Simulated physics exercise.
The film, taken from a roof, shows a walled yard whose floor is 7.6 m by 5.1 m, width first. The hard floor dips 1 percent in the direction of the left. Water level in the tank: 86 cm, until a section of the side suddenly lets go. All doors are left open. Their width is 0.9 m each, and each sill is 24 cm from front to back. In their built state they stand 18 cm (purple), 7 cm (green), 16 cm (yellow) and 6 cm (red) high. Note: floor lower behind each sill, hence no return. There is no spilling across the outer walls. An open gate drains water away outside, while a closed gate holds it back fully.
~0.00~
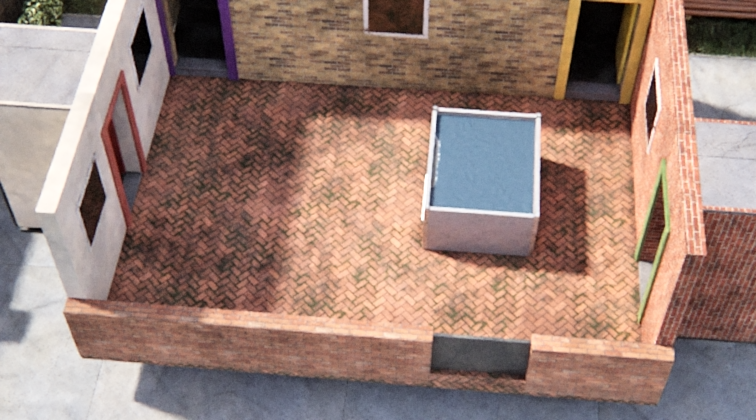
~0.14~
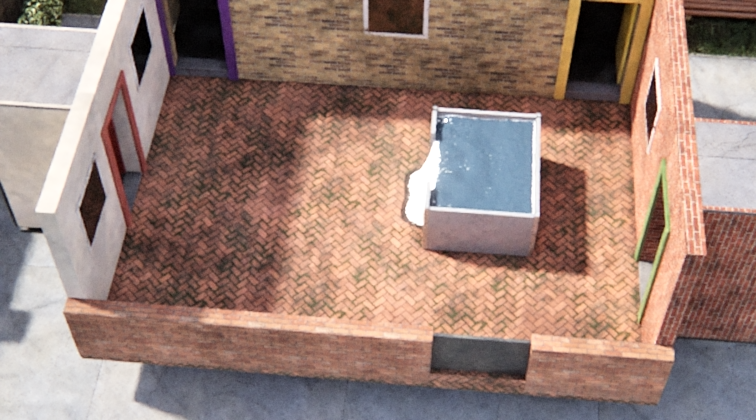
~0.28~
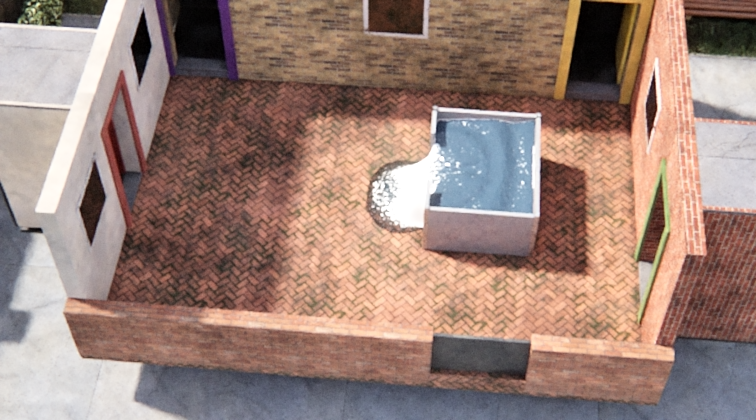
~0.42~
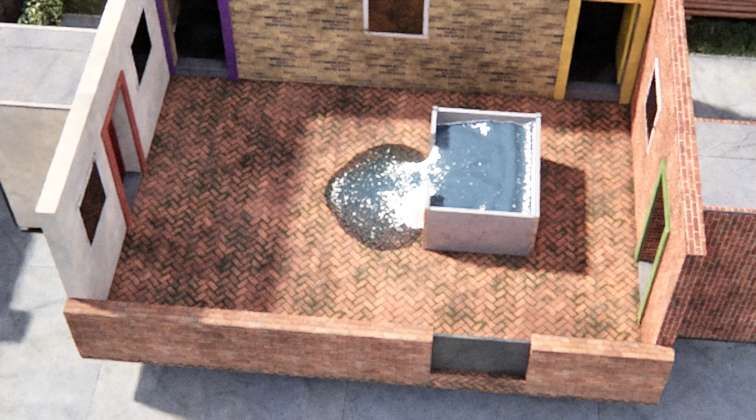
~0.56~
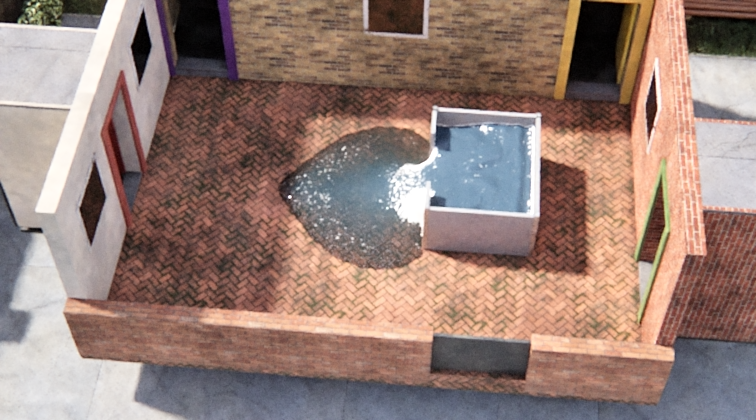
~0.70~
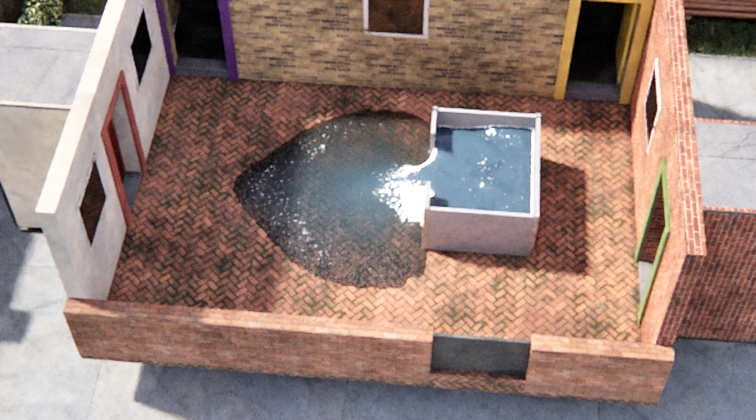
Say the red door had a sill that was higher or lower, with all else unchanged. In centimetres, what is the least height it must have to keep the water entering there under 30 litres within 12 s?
18 cm.
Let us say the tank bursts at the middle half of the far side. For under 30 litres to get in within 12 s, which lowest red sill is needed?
It should stand roughly 7.5 cm high.
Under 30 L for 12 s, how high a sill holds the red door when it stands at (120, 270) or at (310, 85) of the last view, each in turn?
Roughly 15 cm for the first and 9.0 cm for the second.
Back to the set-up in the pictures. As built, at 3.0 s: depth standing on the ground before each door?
In cm - purple: 25, green: 0, yellow: 0, red: 18.
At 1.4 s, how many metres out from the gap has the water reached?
Front distance: Approx. 4.8 m.
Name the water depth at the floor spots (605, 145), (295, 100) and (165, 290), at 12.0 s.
Respectively 2 cm, 8 cm and 8 cm.
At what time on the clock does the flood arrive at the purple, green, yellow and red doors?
Arrives: Purple 1.6 s / green 10.5 s / yellow 11.0 s / red 1.1 s.
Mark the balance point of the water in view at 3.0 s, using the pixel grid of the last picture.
I'd say around (320, 195).
After 1.4 s water covers 50 % of the floor, deepest (40 cm) near (420, 194); 9 cm at the red door, 10 litres in over its 6 cm sill.
After 3.0 s water covers 55 % of the floor, deepest (27 cm) near (171, 76); 18 cm at the red door, 145 litres in over its 6 cm sill.
After 12.0 s water covers 90 % of the floor, deepest (12 cm) near (99, 333); 8 cm at the red door, 380 litres in over its 6 cm sill.
At the red door as built, the water arrived by 1.2 s and peaked near 20 cm at 4.2 s.
With a sill of 15 cm, 71 litres would have come in within the 12 s; with 20 cm, 16 litres. So under 30 litres takes about 18 cm.
